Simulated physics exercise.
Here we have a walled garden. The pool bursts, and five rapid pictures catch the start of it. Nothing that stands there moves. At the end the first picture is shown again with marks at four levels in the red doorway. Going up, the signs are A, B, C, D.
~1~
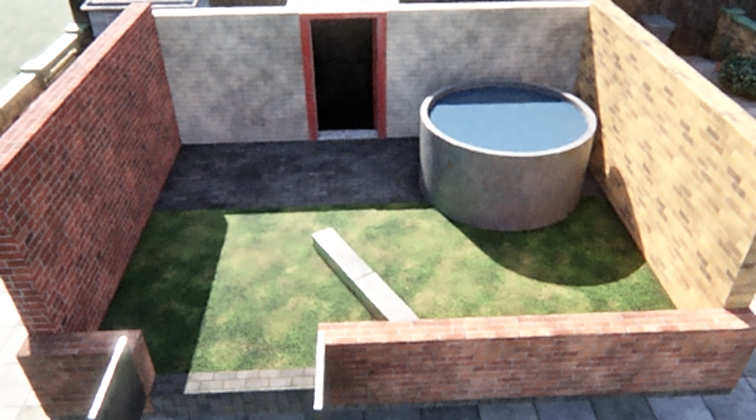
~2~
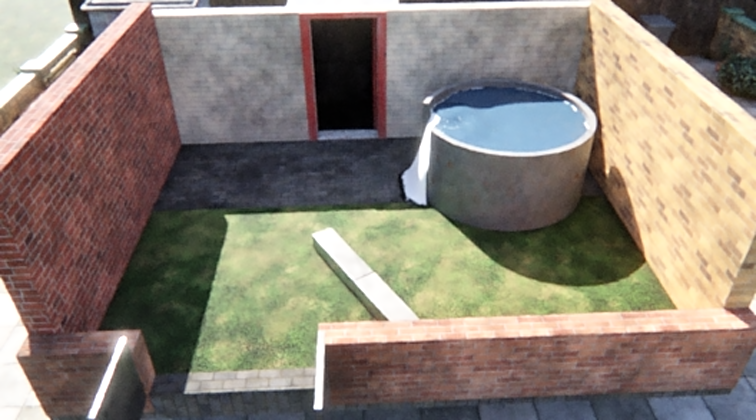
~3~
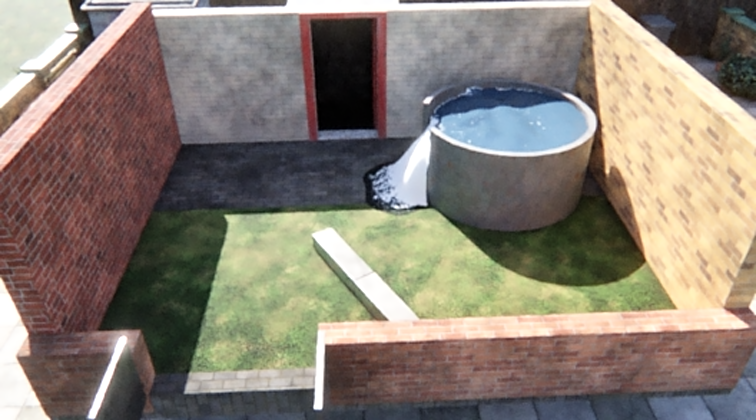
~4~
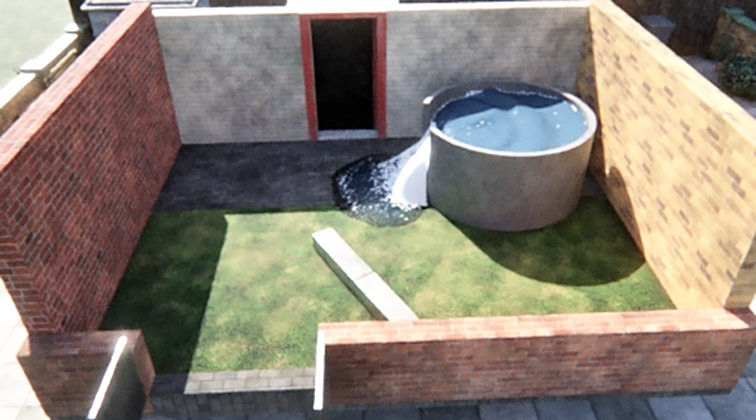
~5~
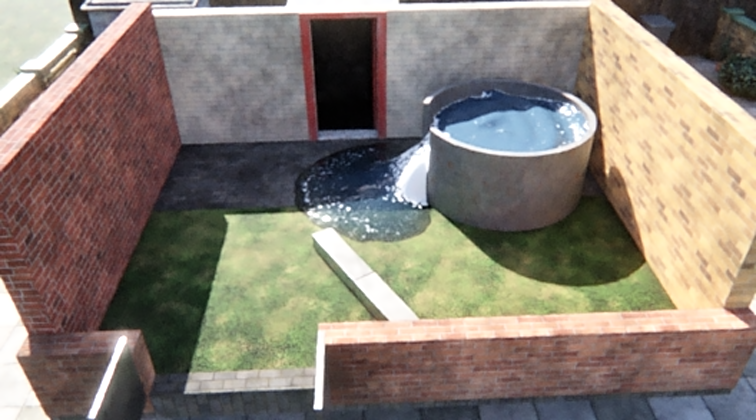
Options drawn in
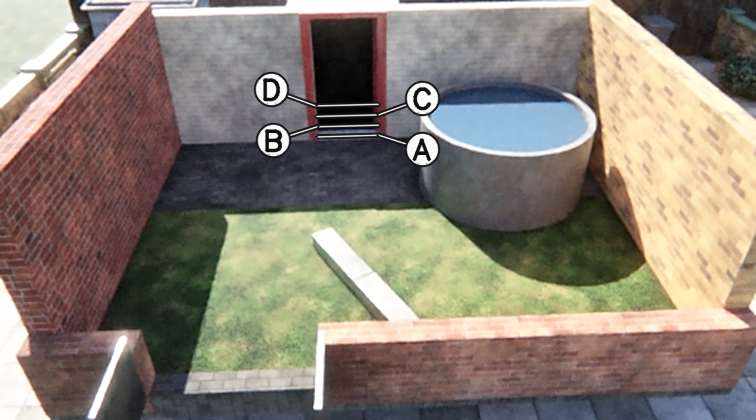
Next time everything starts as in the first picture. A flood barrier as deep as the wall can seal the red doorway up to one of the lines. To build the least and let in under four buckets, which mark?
B.
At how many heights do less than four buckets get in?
Three.
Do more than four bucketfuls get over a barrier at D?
No, that is safe.
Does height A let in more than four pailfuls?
Yes.
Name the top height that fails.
The answer is A.
On the marked copy, A at (348, 136); B at (347, 125); C at (347, 115); D at (347, 105); from the bottom up A, B, C, D.
Choosing A, about 12 bucketfuls get in.
Choosing B, nothing gets over.
Choosing C, nothing gets over.
Choosing D, nothing gets over.
